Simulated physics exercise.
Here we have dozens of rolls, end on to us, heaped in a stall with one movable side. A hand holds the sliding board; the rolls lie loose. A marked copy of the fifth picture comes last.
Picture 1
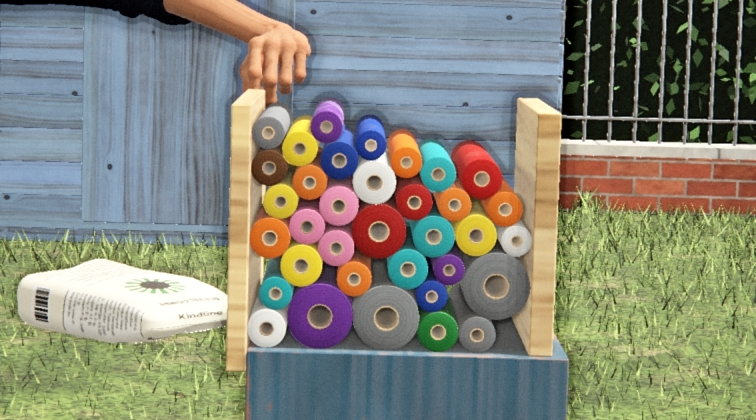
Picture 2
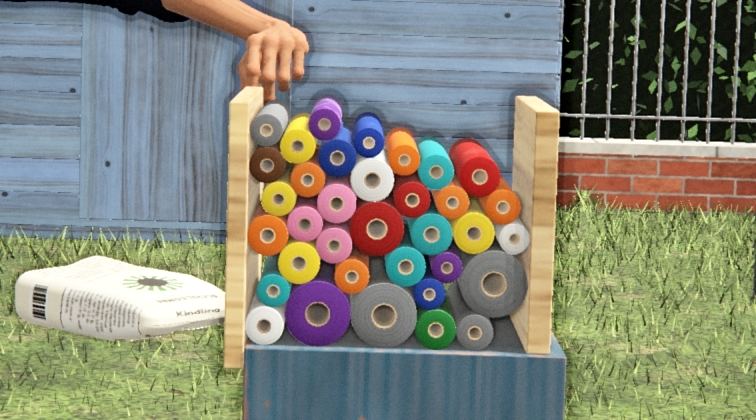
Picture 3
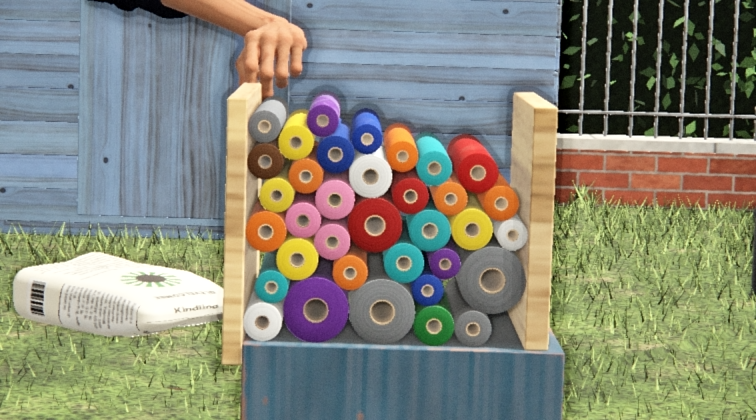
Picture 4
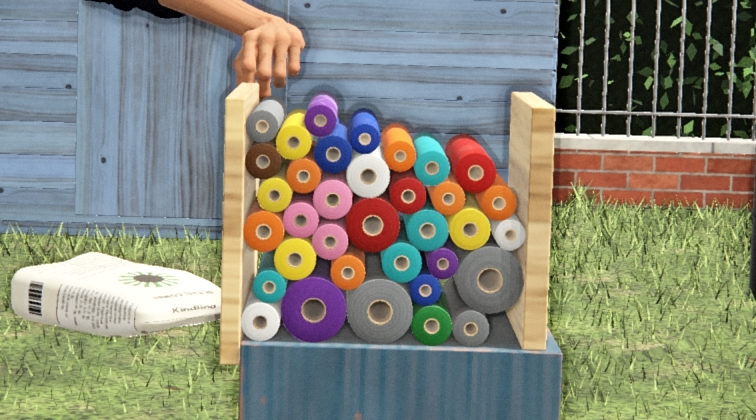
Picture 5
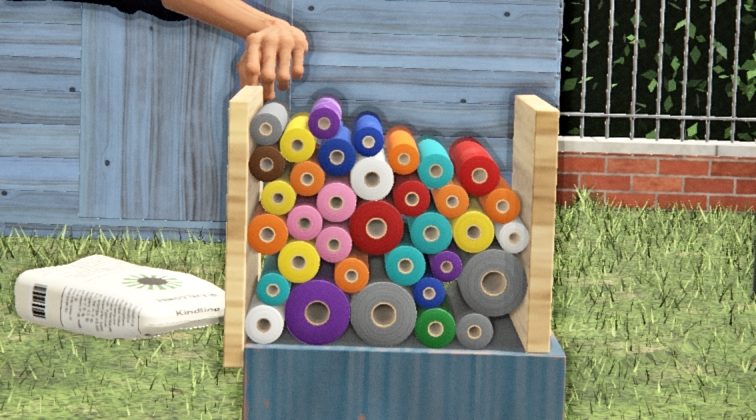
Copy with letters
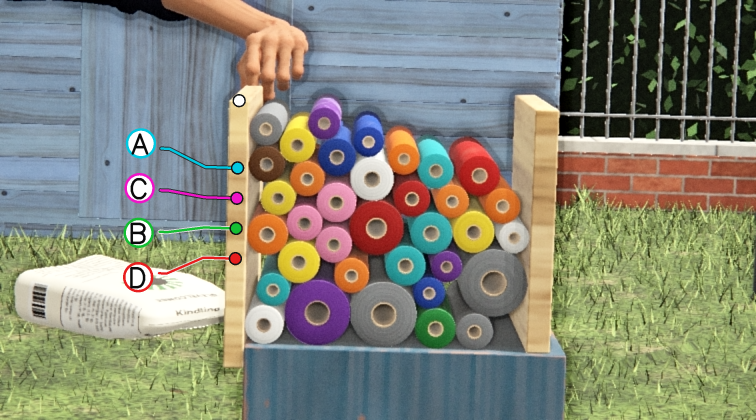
To begin with, a hand rests at the top of the left wooden board, beside colourful rolls heaped between two upright boards on a blue base. The whole scene drifts very slightly left, then shifts slightly back right, while the hand, boards and rolls show no clear movement against one another.
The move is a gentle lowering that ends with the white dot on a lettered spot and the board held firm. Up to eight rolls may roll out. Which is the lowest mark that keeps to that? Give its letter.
The lowest mark that will do is D.
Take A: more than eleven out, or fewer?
At A, fewer than eleven.
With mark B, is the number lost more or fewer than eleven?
At B, fewer than eleven.
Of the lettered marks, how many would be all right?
Four of them.
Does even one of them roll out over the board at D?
At D: Yes.
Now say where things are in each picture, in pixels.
In the first picture, a white roll (375, 183); an orange roll (455, 205); a red roll (482, 179).
In the second picture, a red roll (480, 176); side board (246, 216).
In the third picture, a white roll (262, 321); a turquoise roll (272, 287).
In the fourth picture, an orange roll (264, 232); a pink roll (301, 221).
In the fifth picture, a white roll (372, 179); an orange roll (452, 202); a red roll (480, 175).
On the copy, A at (237, 168); B at (236, 228); C at (237, 198); D at (235, 259); the white dot at (239, 101).
On D. First, top of the board (248, 173).
Then, top of the board (246, 254).
Finally, top of the board (246, 258), eight out over the board.
By contrast, A none out over the board; B about five out over the board; C one out over the board.
